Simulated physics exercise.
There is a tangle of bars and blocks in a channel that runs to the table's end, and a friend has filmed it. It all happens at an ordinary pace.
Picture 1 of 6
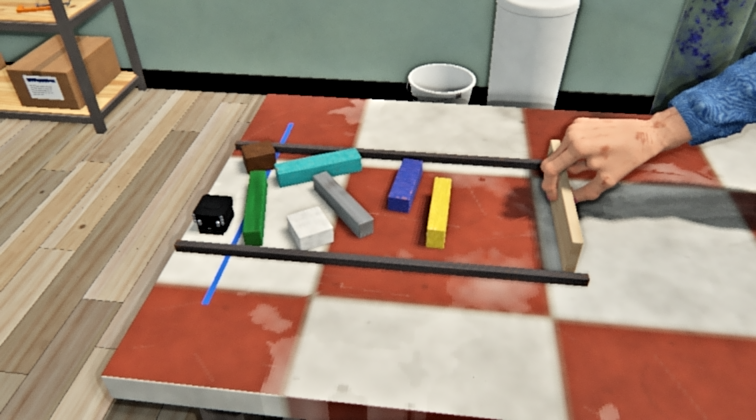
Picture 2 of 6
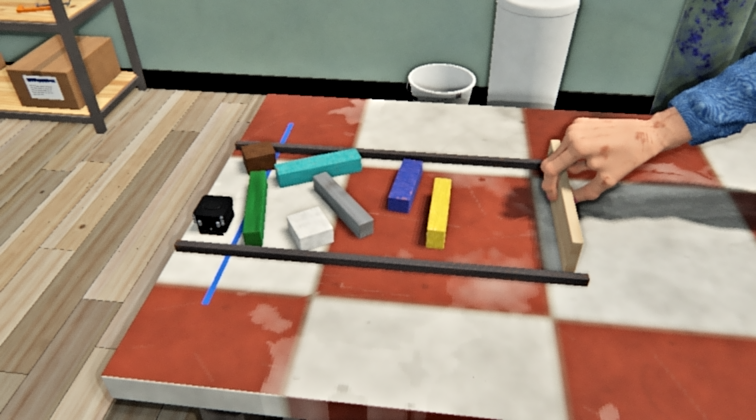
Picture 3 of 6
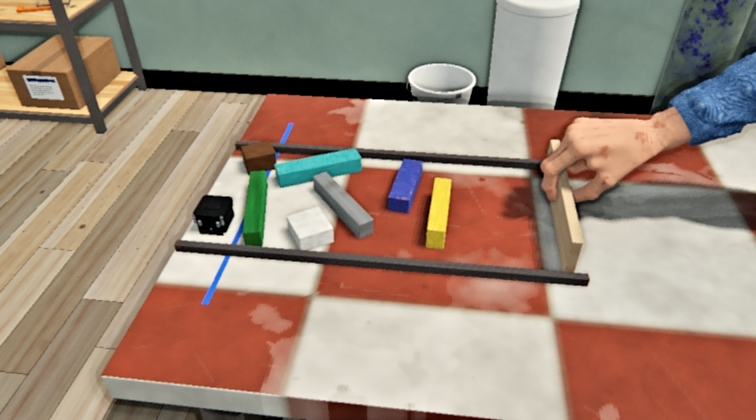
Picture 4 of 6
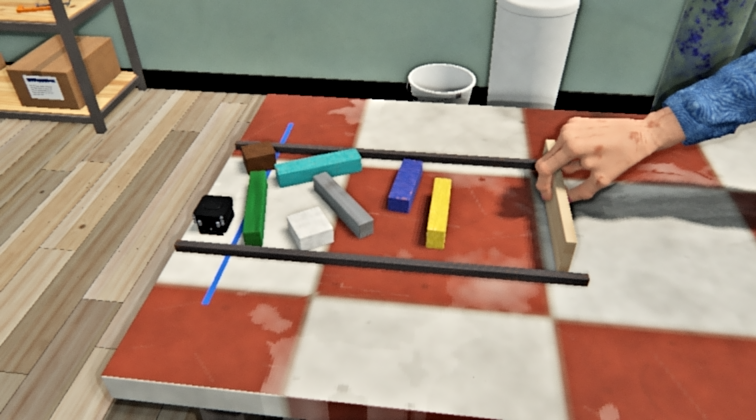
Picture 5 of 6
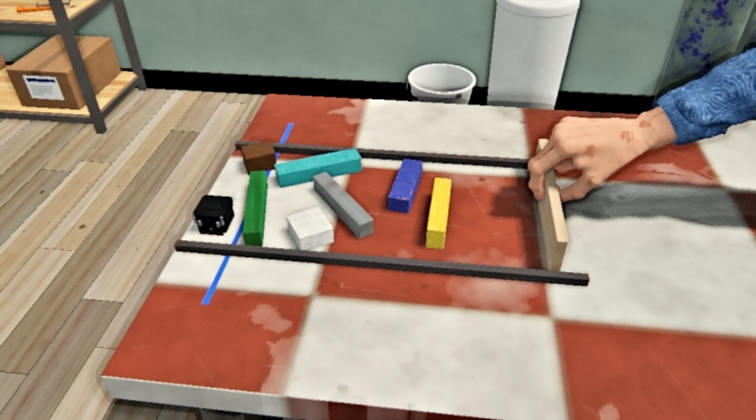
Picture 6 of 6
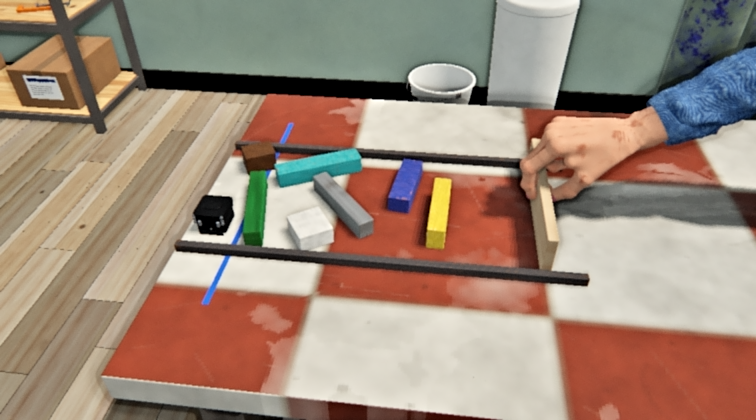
A red-and-white checked tabletop fills the view, seen from above at a slant, in a room with wooden floorboards. Between two dark rails lie a black case, brown and white blocks, and green, turquoise, grey, blue and yellow bars, with blue tape crossing at left. From the right, a blue-sleeved hand slides an upright pale board slightly leftward, while the pieces and camera stay still.
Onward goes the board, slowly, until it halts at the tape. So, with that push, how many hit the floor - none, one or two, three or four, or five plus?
The number going over the edge will be three or at most four.
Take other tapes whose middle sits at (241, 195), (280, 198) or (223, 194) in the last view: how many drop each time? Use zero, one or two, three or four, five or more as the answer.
Number fallen at each tape, in order - five or more, either three or four, five or more.
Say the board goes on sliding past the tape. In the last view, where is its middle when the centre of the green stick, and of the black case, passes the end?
The middle is at (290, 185) when it's the green stick, and at (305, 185) when it's the black case.
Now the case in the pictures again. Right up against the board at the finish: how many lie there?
Tally at the end: 2.
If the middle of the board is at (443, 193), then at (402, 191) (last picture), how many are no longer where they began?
The first count is 1, and then it's 2.
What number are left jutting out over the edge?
It would come to 2.
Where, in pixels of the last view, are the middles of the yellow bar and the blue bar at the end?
Final spots - yellow bar (243, 198), blue bar (244, 170).
Soon after, none off yet; black case at rest near (215, 215); brown block at rest near (259, 158); green stick at rest near (256, 207).
At rest, the number that fall off is three or four; fallen, turquoise bar, green stick, brown block and black case.
